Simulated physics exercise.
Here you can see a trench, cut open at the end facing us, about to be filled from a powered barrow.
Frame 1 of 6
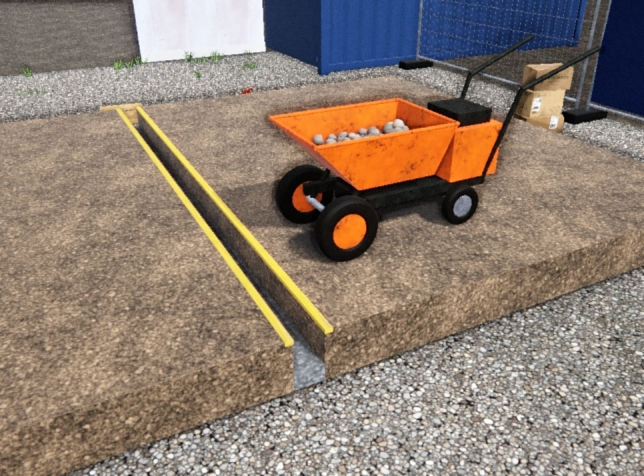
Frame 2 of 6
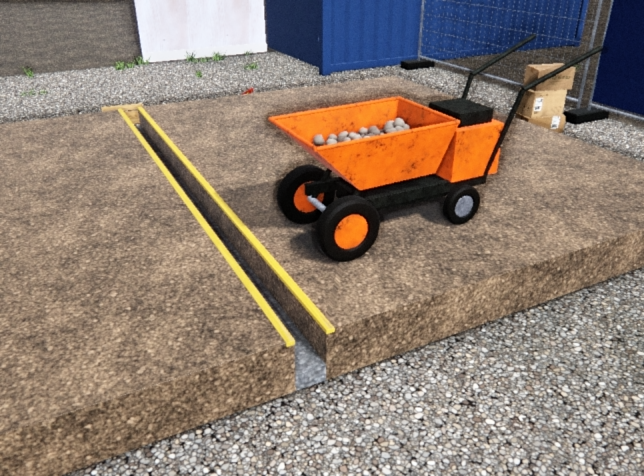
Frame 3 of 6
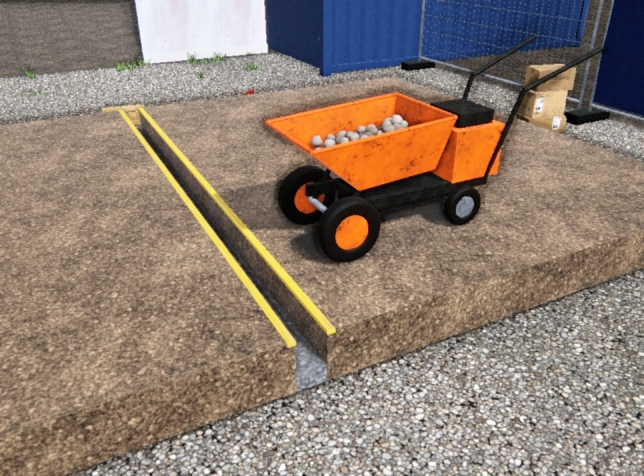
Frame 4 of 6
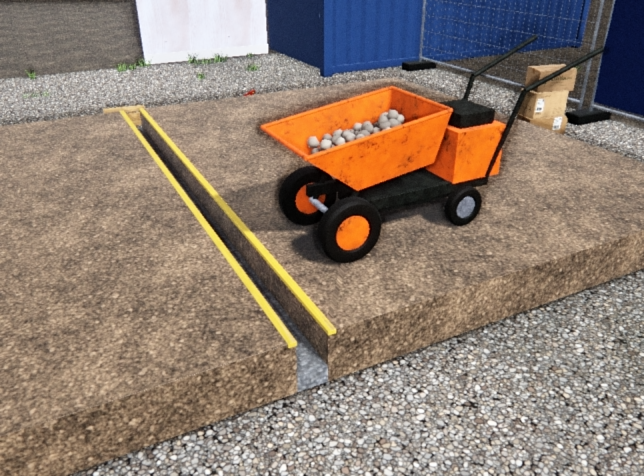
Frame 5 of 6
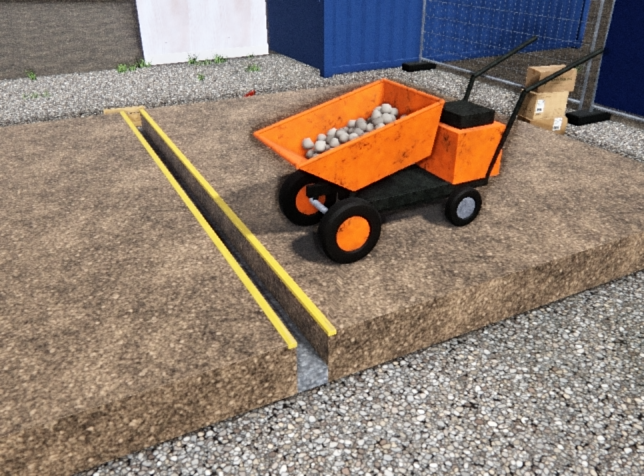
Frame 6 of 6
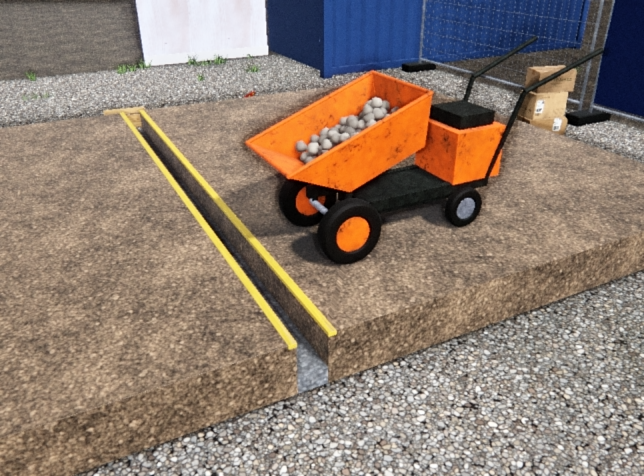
The orange skip on a small barrow slowly tilted forward to the left, its front lip dipping while the grey pebbles inside shifted down, as the wheels stayed put beside a narrow, yellow-edged trench.
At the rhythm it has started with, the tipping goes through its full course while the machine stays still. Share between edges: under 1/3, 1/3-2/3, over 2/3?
Under 1/3.
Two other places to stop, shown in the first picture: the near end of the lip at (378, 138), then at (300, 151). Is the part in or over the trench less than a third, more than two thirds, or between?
First: One to two thirds. Second: Below one third.
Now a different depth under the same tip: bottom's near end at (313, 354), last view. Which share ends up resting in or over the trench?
It works out to some 0 percent.
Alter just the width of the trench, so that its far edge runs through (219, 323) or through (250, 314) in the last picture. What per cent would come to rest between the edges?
90 %, then 40 %.
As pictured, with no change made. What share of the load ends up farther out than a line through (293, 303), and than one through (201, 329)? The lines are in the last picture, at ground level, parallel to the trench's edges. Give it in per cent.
Estimate, first then second: 90 %, 30 %.
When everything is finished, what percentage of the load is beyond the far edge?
It works out to roughly 85 percent.
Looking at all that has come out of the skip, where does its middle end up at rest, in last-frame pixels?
About (193, 273).
Soon, skip tipped steeply; all in the skip.
A while on, skip tipped right over; about two thirds in the skip; a stray few in or heaped over the trench; about a quarter beyond it; a stray few falling.
Towards the end, skip tipped right over; a small part in the skip; a stray few in or heaped over the trench; most beyond it.
Finally, skip tipped right over; a small part in the skip; a stray few in or heaped over the trench; most beyond it.
